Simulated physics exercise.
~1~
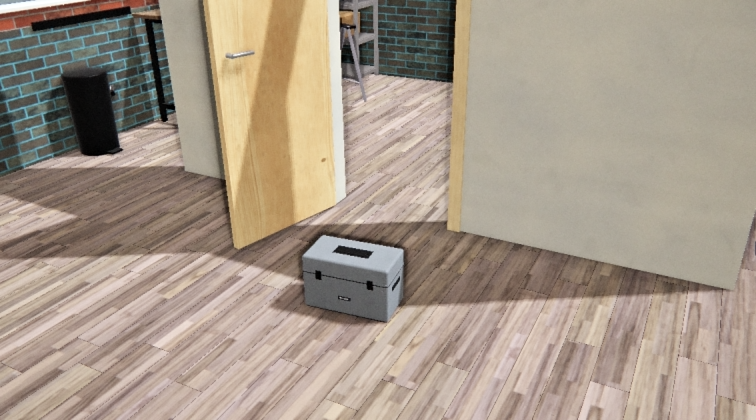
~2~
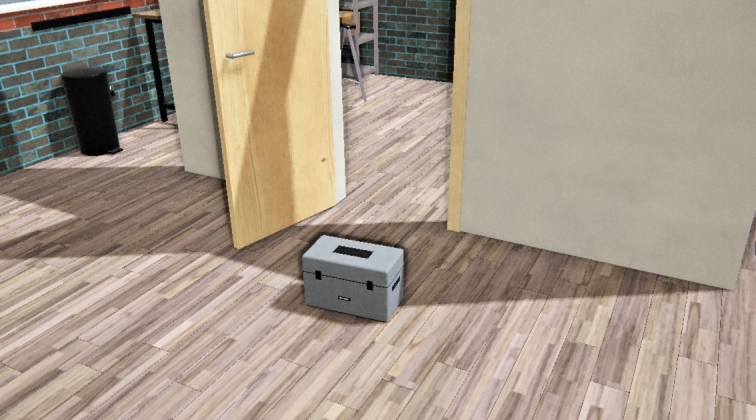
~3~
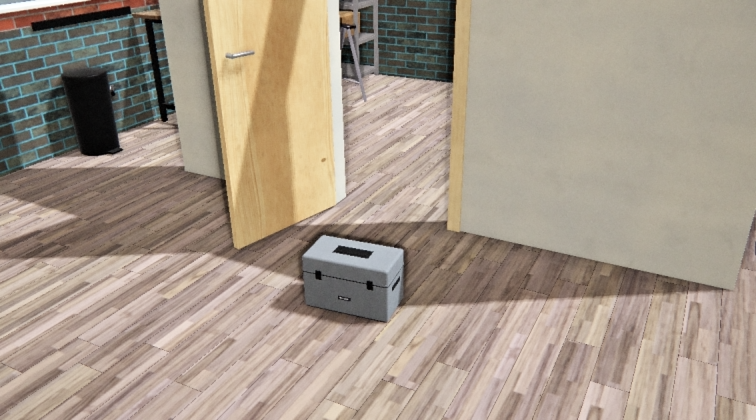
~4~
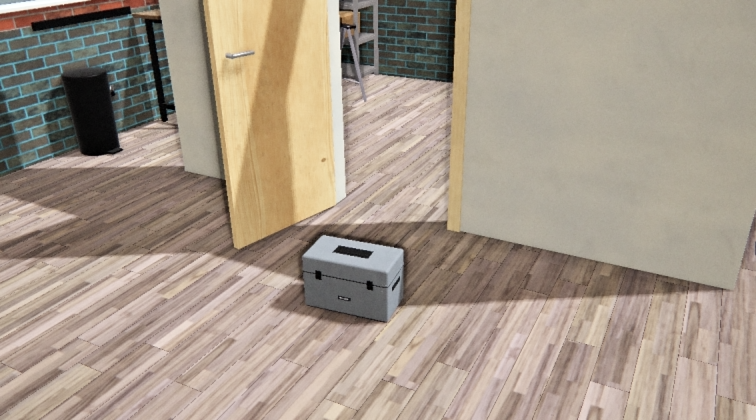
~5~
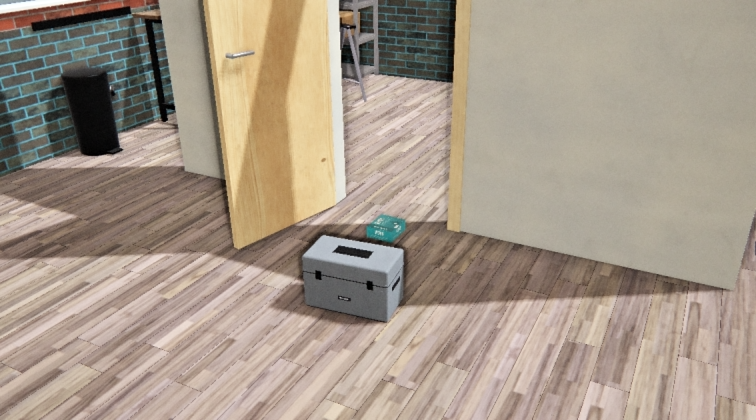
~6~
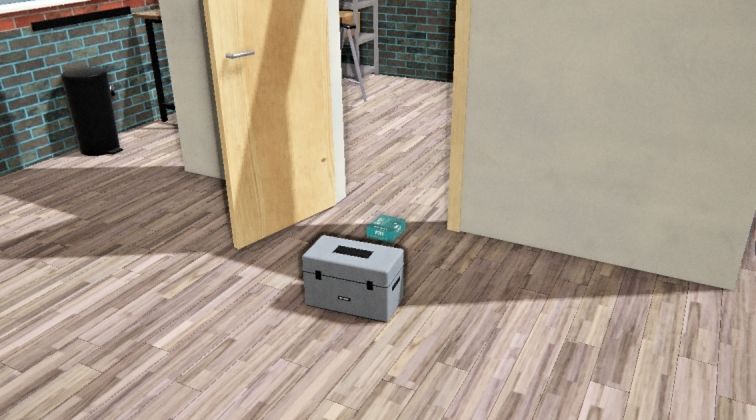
A wooden door stood wide open behind a grey toolbox on the plank floor, and nothing moved, though a small turquoise box appeared just behind the toolbox partway through.
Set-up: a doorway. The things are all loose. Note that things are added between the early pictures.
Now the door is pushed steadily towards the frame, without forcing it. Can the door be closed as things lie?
My guess: Door fully home.
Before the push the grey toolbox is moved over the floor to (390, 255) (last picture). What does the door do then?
Well, after that the door gets caught.
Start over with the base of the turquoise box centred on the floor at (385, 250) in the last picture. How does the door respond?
Held up partway.
Then, 1.30 s on from there, door at 50°.
Then, 1.90 s on from there, door at 13°; turquoise box shifted about its own width near (416, 220).
In the end, door at 0°; moved from the start, turquoise box; grey toolbox unmoved. At the end, from the last picture's camera, turquoise box near (427, 210).
